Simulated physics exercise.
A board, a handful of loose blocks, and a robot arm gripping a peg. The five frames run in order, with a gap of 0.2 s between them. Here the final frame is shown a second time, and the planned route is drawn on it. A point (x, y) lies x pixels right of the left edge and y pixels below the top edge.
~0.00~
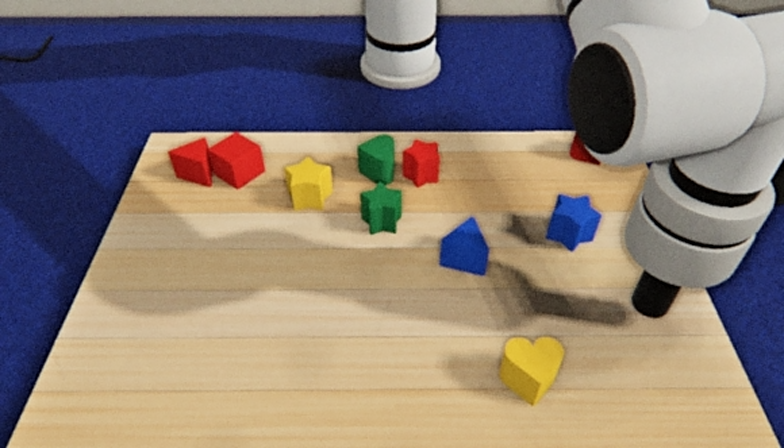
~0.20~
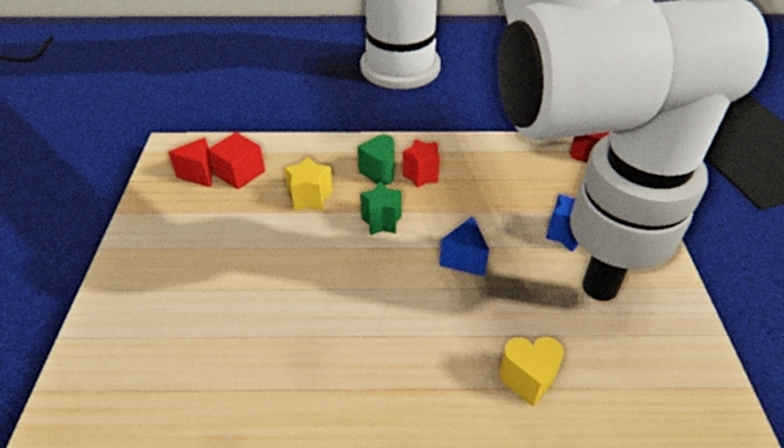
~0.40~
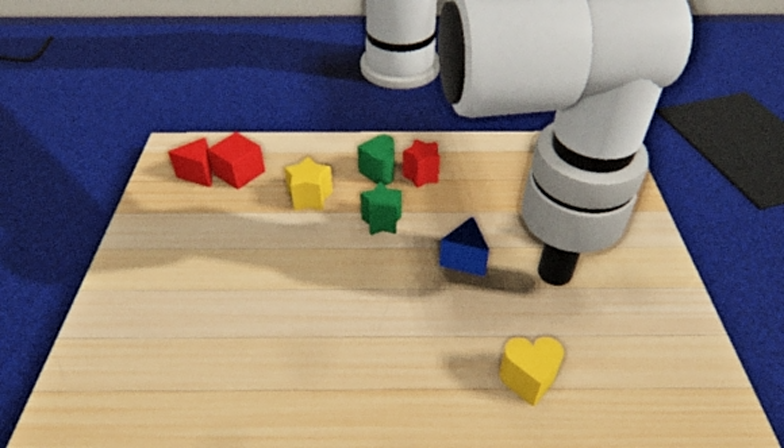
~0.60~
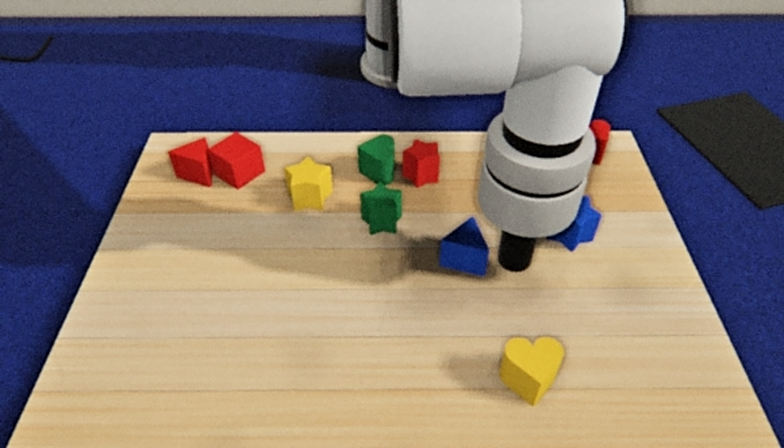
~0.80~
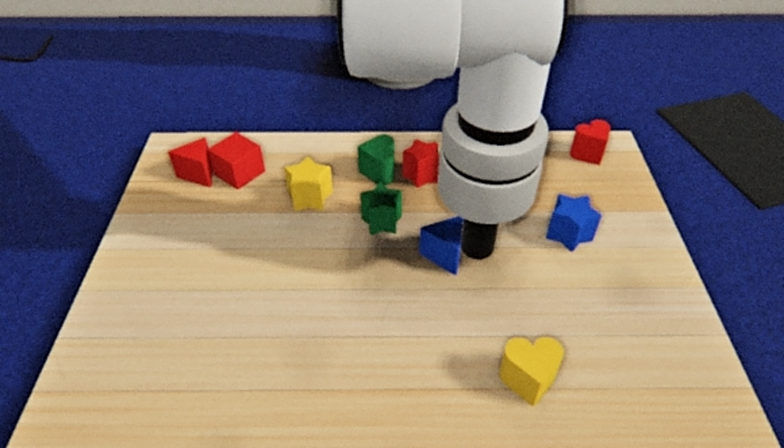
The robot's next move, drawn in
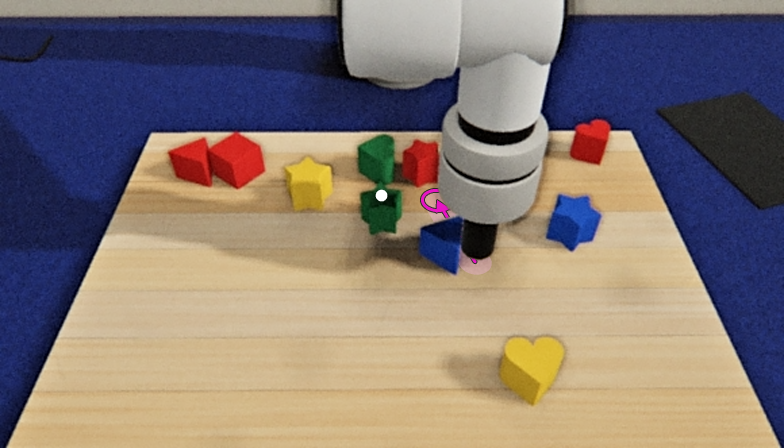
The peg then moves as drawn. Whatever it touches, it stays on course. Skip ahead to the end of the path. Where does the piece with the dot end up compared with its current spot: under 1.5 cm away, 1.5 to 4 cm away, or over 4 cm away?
Under 1.5 cm.
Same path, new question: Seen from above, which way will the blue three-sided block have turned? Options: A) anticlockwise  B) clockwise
I choose A.
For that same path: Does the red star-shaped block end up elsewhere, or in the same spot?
That block remains where it is.
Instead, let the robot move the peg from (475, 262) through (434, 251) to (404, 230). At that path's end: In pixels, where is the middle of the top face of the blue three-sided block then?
So, by the moment the path ends, you'll find the top centre of the blue three-sided block at (376, 213).
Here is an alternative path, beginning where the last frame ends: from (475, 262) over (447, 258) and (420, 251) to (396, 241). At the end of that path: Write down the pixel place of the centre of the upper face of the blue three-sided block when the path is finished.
Put as a pixel place, it's (367, 209).
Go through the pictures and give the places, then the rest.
Lower end of the peg at (649, 305), tops of blocks, green star-shaped block at (382, 196), red star-shaped block at (423, 149), blue three-sided block at (468, 234), in the first picture.
Peg at (599, 289), blocks as before, in the second picture.
Peg at (554, 274), blocks as before, in the third picture.
Peg at (514, 261), blocks as before, in the fourth picture.
Peg at (477, 249), green star-shaped block at (382, 196), red star-shaped block at (423, 149), blue three-sided block at (447, 230), in the fifth picture.
The drawn path runs in a line from (475, 262) to (437, 200); the dot is on the green star-shaped block.
On the path given first. Halfway along, peg at (456, 216); blue three-sided block at (436, 221), turned 35° anticlockwise.
At the end, peg at (438, 187); green star-shaped block not moved; red star-shaped block not moved; blue three-sided block at (436, 221), turned 35° anticlockwise.
